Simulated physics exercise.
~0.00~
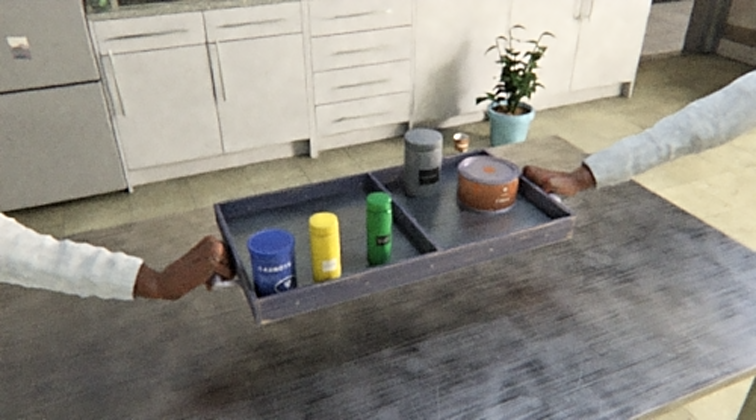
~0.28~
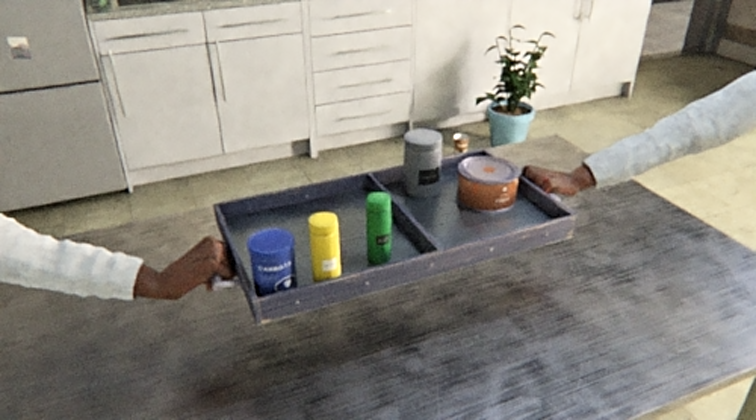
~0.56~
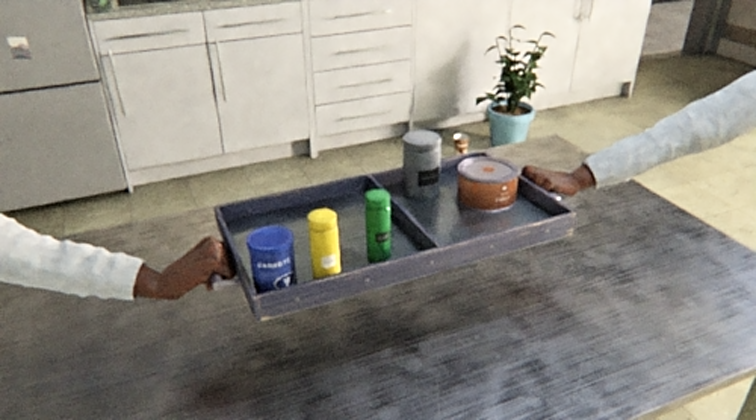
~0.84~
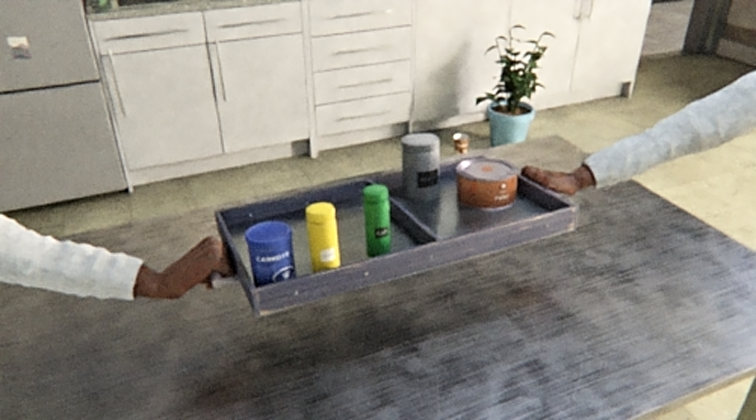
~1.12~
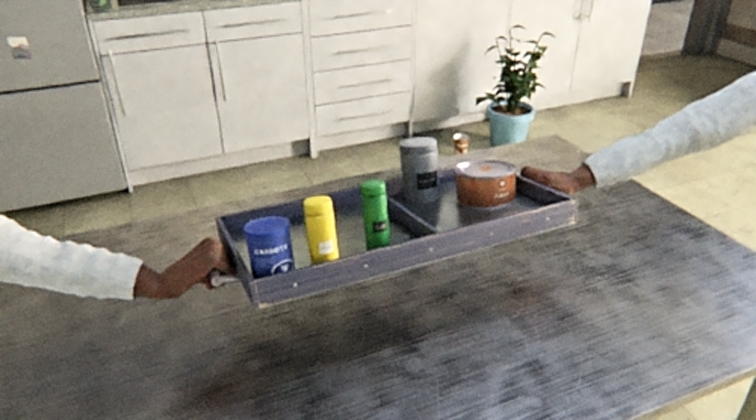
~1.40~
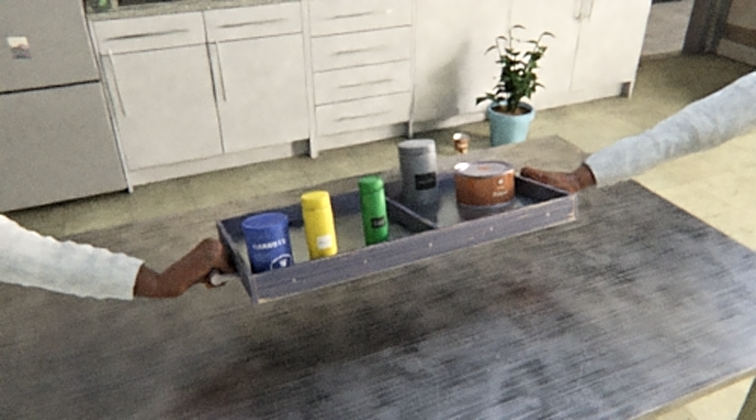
To begin with, two hands hold a dark tray level above a table, with a blue tin, yellow shaker, green shaker, grey jar and orange tub on it. The hands then gradually tilt the tray, its far edge dipping, while the items lean with it and stay in nearly the same places.
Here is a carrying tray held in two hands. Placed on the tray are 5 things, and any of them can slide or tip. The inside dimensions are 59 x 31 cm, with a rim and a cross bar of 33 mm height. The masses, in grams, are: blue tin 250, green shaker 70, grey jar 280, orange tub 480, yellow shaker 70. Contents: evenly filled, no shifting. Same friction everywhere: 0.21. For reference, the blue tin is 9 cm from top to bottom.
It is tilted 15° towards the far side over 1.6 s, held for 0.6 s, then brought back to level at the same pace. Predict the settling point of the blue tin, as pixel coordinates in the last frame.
Settling point: Roughly (242, 202).
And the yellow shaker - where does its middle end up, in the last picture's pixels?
It finishes around (281, 184).
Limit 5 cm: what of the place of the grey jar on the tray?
The grey jar remains in place.
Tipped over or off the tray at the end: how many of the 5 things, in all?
1.
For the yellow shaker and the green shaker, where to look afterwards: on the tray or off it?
The yellow shaker stays within bounds; the green shaker winds up out of bounds.
After 1.80 s, tray tilted 15°, far edge down; blue tin slid 6 cm near (261, 237); green shaker slid 7 cm; yellow shaker slid 7 cm.
After 2.20 s, tray tilted 15°, far edge down; blue tin slid 21 cm near (245, 216); green shaker slid 21 cm; yellow shaker slid 21 cm.
After 3.20 s, tray tilted 6°, far edge down; green shaker now off the tray; blue tin slid 22 cm near (243, 207); yellow shaker tipped 5° from how it sat.
At rest (4.4 s), off the tray, green shaker; not toppled but over 5 cm from the start, blue tin, orange tub and yellow shaker; the last one in place, give or take 5 cm. In the last view, blue tin near (242, 202).
